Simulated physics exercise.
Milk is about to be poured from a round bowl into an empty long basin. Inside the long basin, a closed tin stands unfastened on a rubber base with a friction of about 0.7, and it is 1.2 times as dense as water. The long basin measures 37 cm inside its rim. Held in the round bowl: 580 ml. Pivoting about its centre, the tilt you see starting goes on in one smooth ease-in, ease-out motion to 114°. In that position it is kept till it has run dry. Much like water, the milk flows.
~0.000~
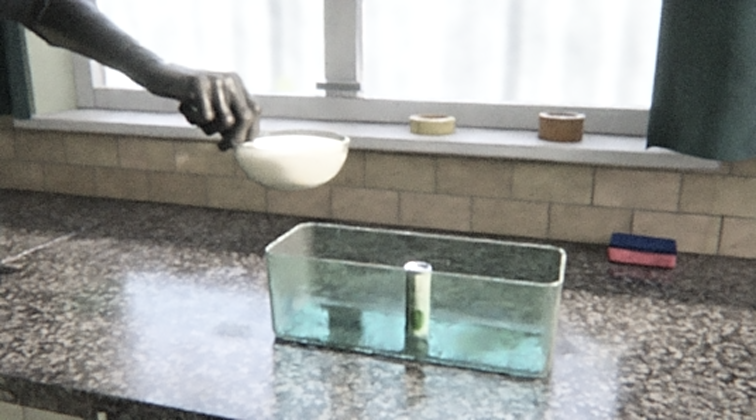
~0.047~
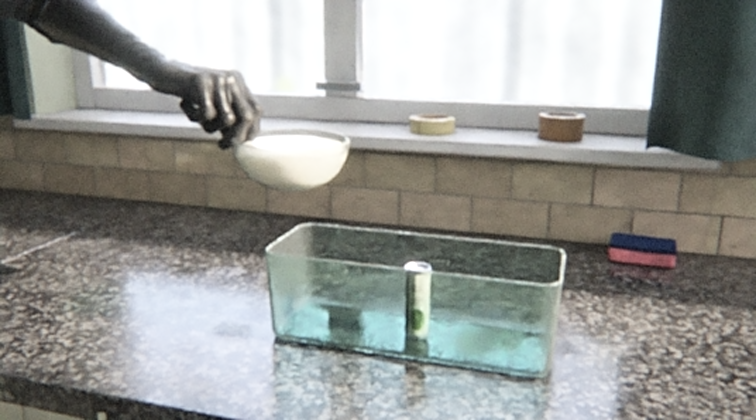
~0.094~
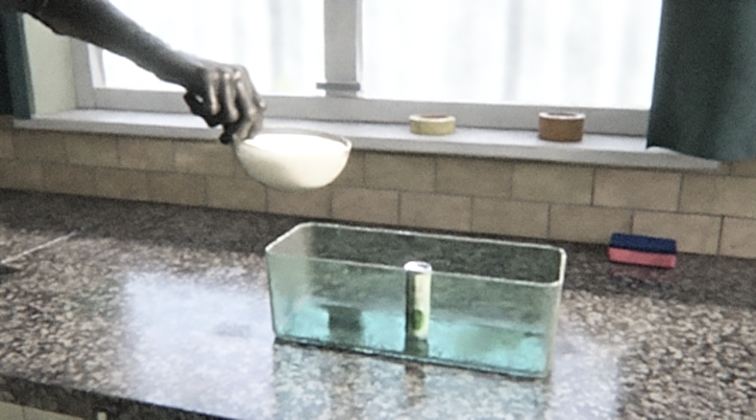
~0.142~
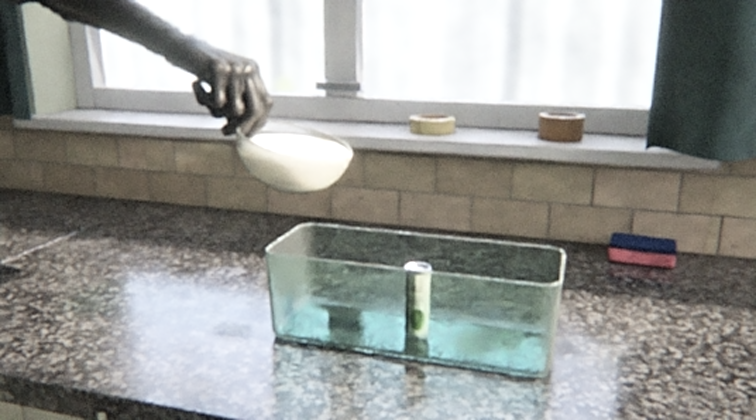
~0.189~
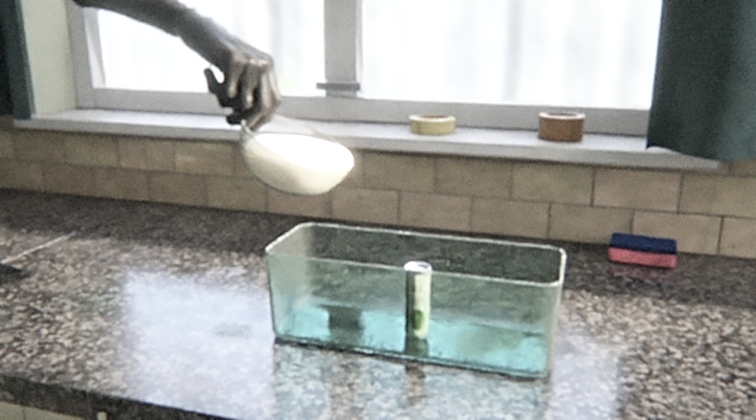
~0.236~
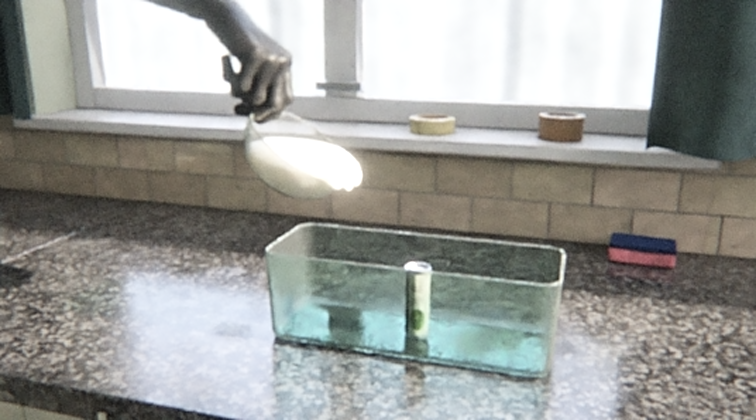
On a kitchen counter, a hand steadily tilts a bowl of milk above a basin.
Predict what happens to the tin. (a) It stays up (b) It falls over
a.
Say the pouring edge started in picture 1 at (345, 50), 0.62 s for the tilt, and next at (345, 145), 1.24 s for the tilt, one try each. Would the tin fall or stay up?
Trial 1 - tin tips; trial 2 - tin stays standing.
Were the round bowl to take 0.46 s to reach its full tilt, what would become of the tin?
In that case the tin does not tip.
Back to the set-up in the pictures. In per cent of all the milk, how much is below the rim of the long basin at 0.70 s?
Roughly 98 per cent.
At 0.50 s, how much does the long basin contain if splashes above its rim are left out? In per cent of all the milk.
84 %, more or less.
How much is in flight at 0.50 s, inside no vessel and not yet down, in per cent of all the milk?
12 %.
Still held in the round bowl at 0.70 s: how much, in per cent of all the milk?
Around 0 in a hundred is still there.
By 0.50 s the tilt is 104° and 3 per cent is still to pour; the tin stands where it began.
By 0.70 s the tilt is 114° and 0 per cent is still to pour; the tin stands where it began.
By 0.90 s the tilt is 114° and 0 per cent is still to pour; the tin stands where it began.
By 1.12 s the tilt is 114° and 0 per cent is still to pour; the tin stands where it began.
At rest the tin stands where it began.
